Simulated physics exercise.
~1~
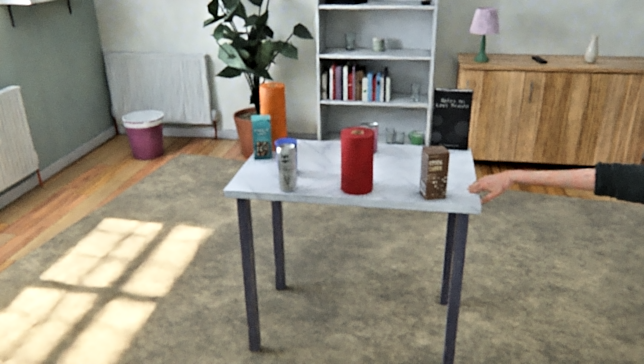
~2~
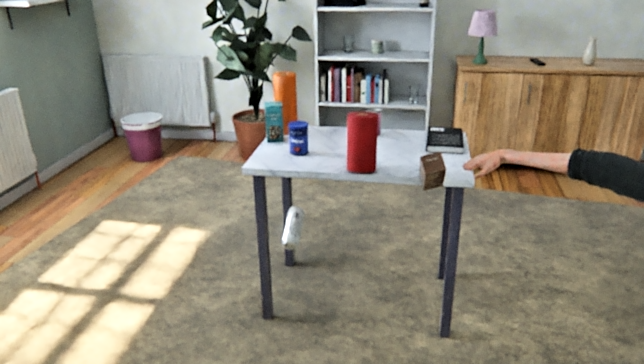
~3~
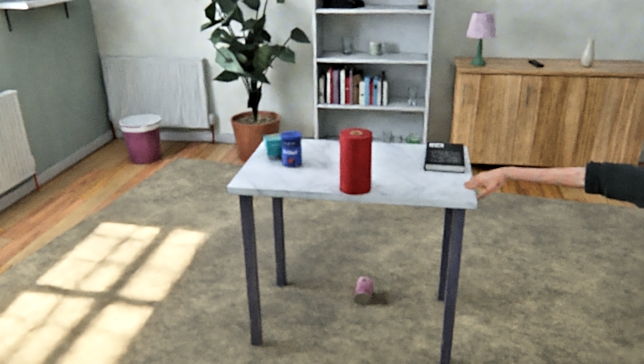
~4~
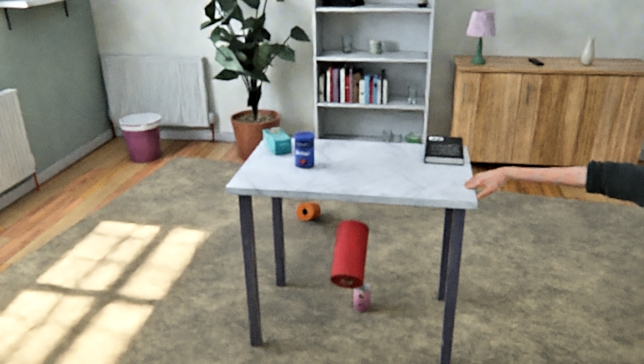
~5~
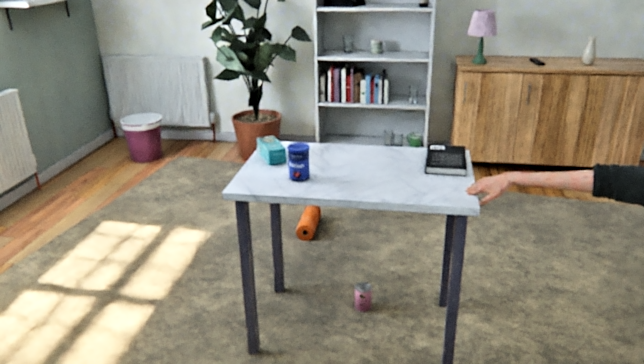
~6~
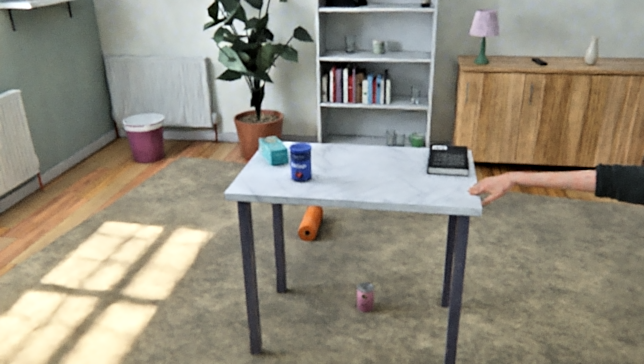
The footage shows a hand jerking a side table back and forth, sending a white can, pink tin, orange roll and brown carton off it, then a red roll, leaving a blue tin upright beside a toppled turquoise carton and a black book lying flat.
